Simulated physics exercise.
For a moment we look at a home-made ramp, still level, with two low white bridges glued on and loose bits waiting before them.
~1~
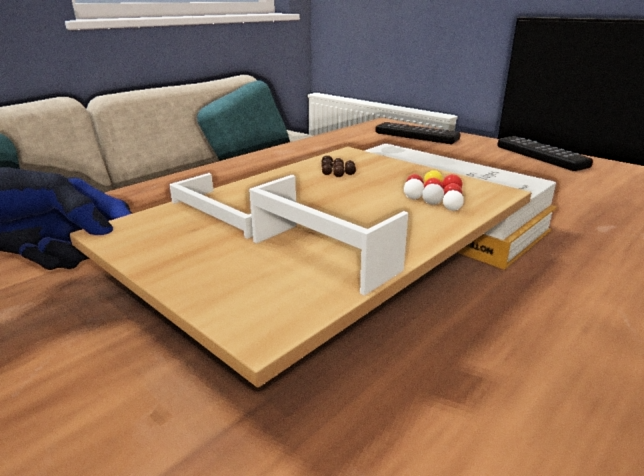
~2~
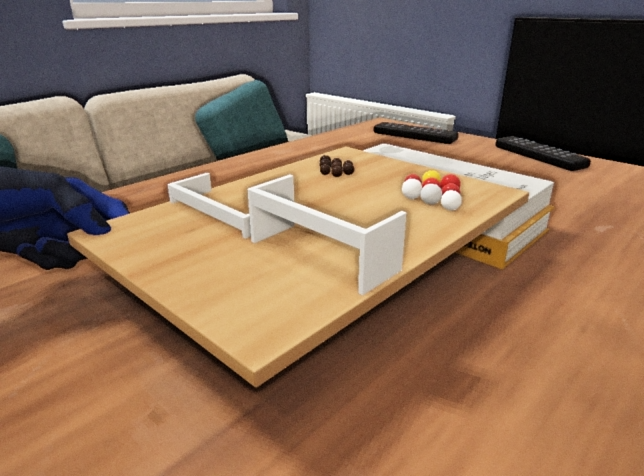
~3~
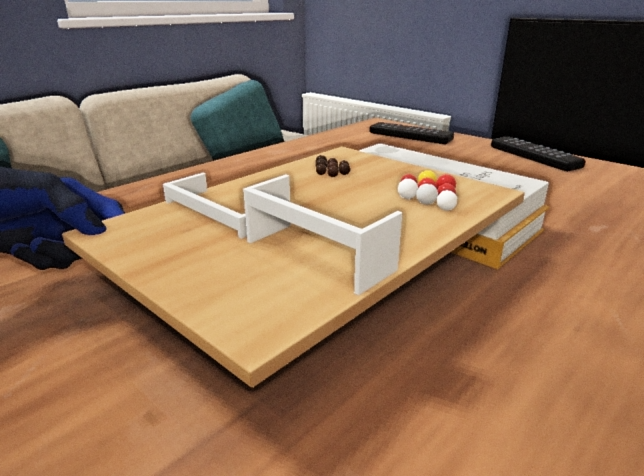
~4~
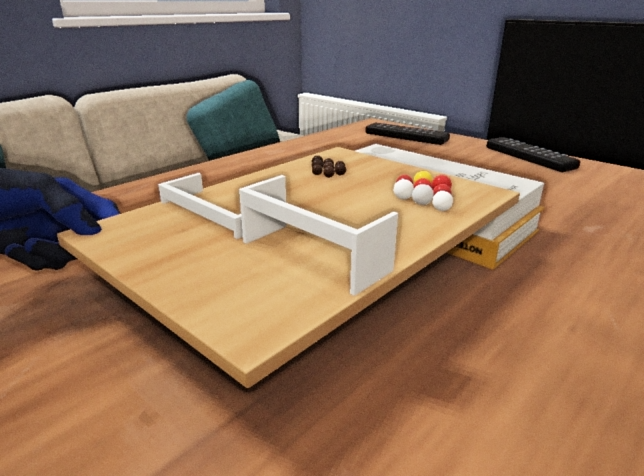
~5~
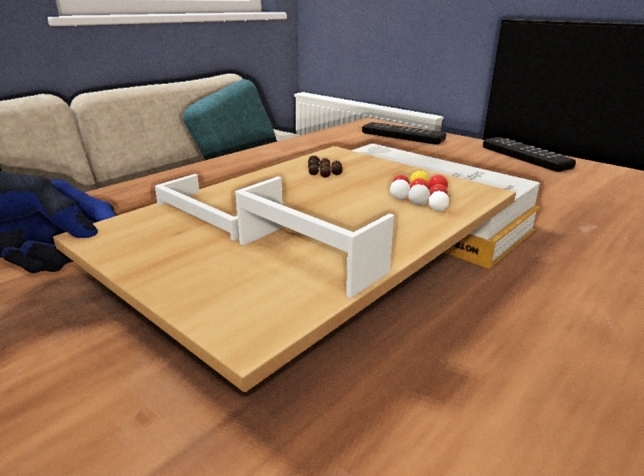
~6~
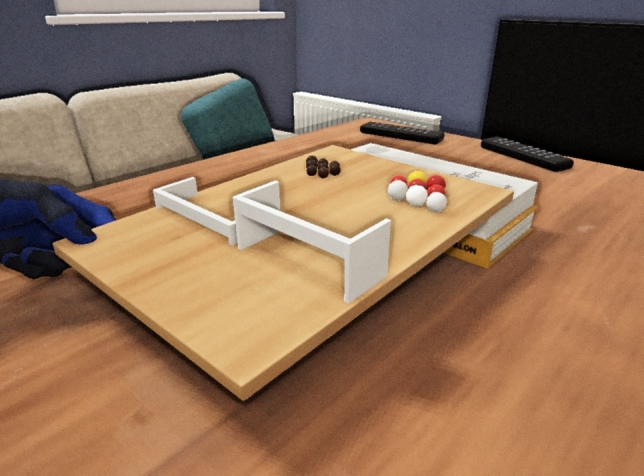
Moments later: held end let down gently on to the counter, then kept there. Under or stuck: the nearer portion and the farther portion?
In order: The nearer portion is going to end up beyond it; the farther portion is going to end up halted.
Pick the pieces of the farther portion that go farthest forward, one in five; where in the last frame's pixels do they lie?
Roughly at (204, 246).
Then, 0.36 s later than the last frame, board sloping at 9°; nearer portion on its way down; farther portion on its way down.
Then, 0.68 s later than the last frame, board resting at 11°; nearer portion has reached its gate; farther portion on its way down.
Then, 0.95 s later than the last frame, board resting at 11°; nearer portion every one past its gate; farther portion has reached its gate.
When it is over, board resting at 11°; nearer portion every one past its gate; farther portion gathered behind its gate.
